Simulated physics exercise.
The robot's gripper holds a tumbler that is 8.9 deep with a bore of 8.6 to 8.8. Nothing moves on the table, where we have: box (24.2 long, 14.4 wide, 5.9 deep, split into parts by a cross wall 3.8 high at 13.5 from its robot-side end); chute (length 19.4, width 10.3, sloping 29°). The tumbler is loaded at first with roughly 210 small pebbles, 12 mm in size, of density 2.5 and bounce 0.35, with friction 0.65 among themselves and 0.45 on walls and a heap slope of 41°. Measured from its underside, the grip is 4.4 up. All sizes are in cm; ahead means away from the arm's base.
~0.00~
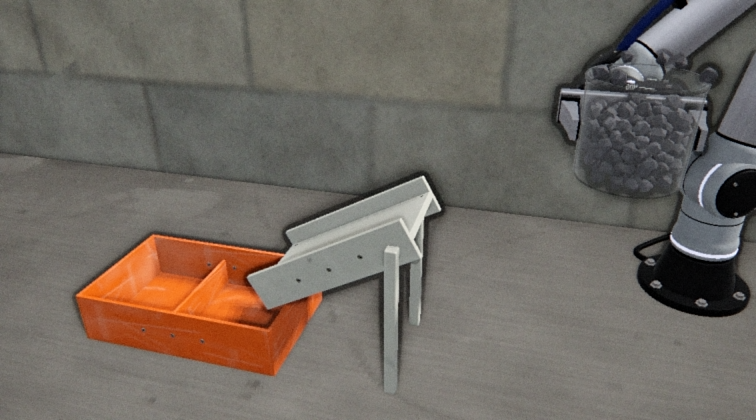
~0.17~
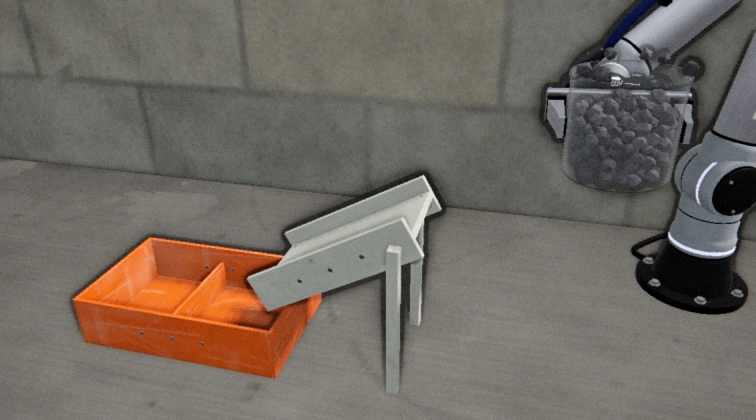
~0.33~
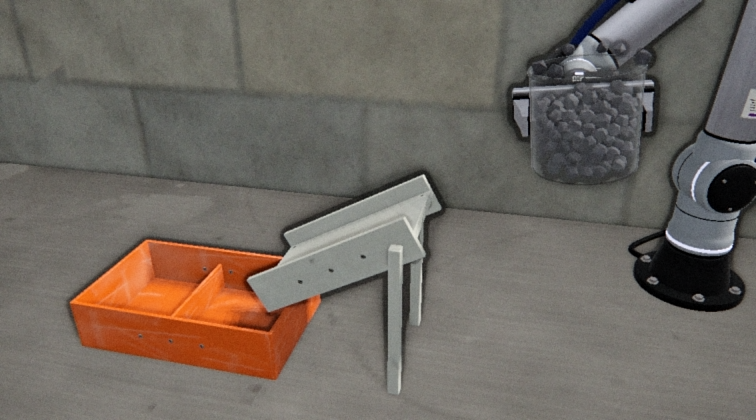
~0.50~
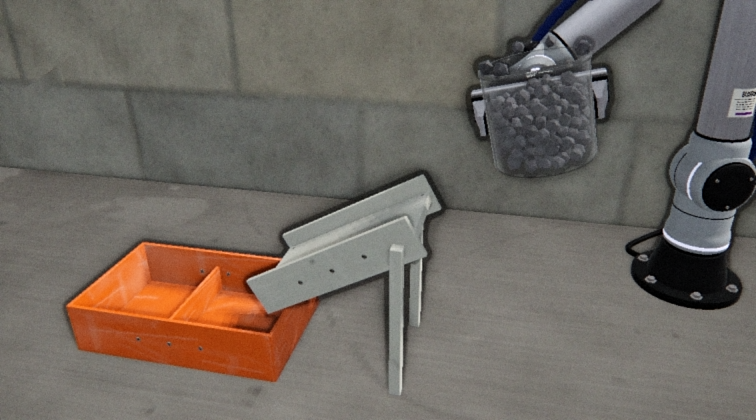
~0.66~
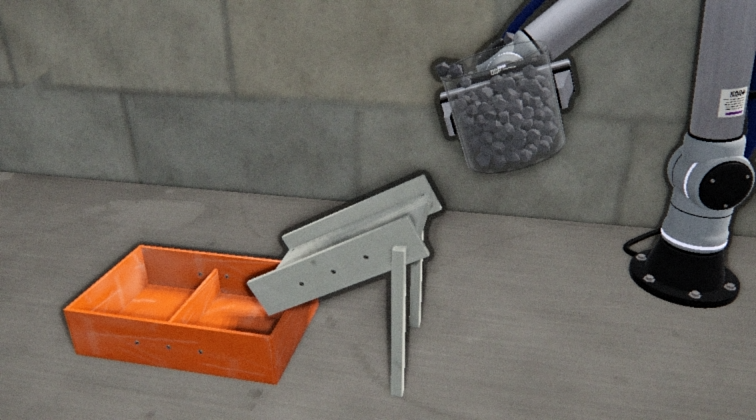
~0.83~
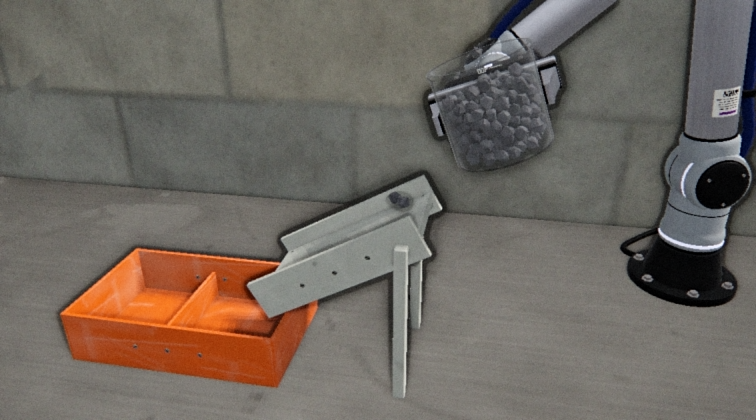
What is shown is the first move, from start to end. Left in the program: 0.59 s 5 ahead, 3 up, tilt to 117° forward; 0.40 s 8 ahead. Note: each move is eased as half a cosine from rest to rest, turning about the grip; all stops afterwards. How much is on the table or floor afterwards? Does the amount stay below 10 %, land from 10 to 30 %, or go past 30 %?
It stays below 10 %.
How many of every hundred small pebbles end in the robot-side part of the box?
The share comes to around 95 per cent.
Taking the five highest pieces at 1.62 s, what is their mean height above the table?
Height: Some 34 cm.
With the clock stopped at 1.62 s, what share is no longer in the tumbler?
About 55 in a hundred parts are out by then.
After 1.23 s, tilted 93° forward, highest piece 36 above the table; 207 in the tumbler, 2 in the robot-side part, 2 on the table or floor.
After 1.62 s, tilted 117° forward, highest piece 35 above the table; 92 in the tumbler, 38 in the robot-side part, 2 on the table or floor, 79 on the chute or in flight.
After 2.02 s, tilted 117° forward, highest piece 28 above the table; 176 in the robot-side part, 8 in the tumbler, 5 on the table or floor, 2 in the far-side part, 20 on the chute or in flight.
After 3.07 s, tilted 117° forward, highest piece 4 above the table; 203 in the robot-side part, 5 on the table or floor, 3 in the far-side part.
In the end, 203 in the robot-side part, 5 on the table or floor, 3 in the far-side part. That is 2 % on the table or floor.
